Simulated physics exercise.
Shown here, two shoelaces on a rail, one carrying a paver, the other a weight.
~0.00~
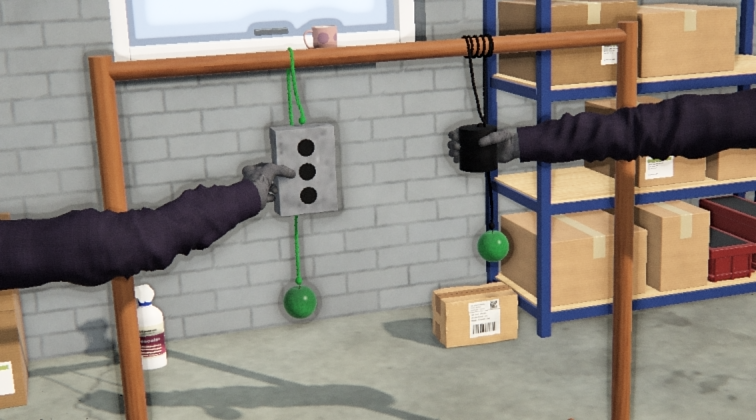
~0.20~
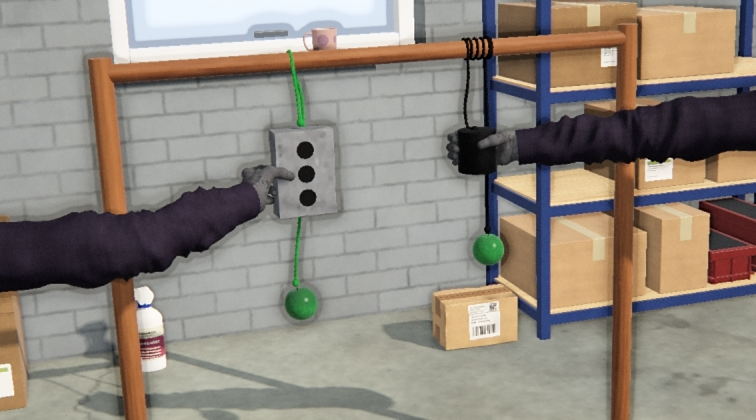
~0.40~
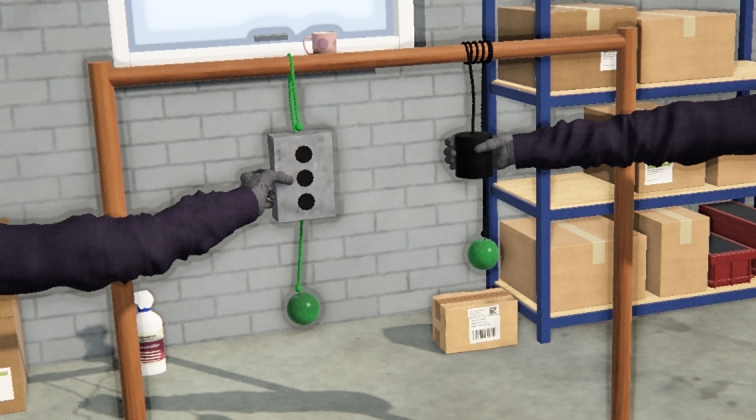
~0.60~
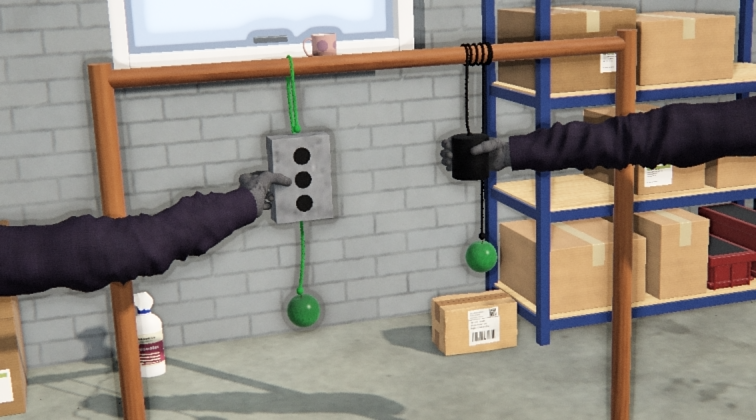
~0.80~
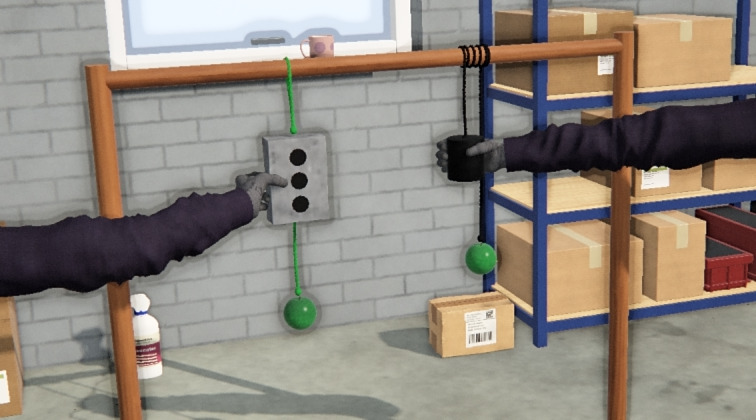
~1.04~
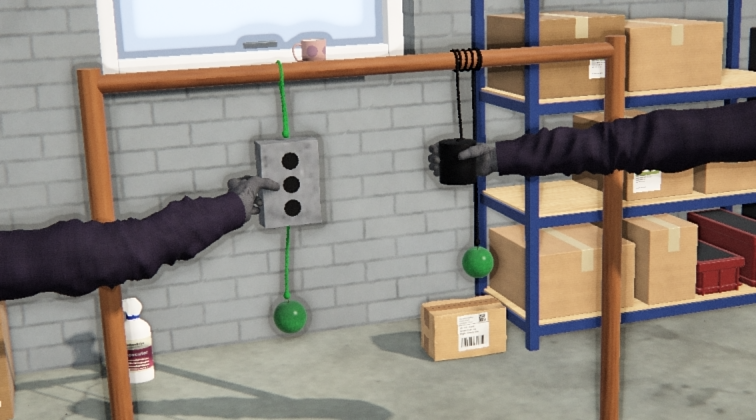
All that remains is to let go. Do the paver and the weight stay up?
The paver pulls its rope through and the weight stays hanging.
By 1.56 s, paver dropping near (300, 406); weight still up near (461, 168).
By 1.90 s, paver on the floor; weight still up near (459, 169).
When it is over, paver on the floor; weight still up near (460, 170). The paver runs down to the floor and the weight is held.
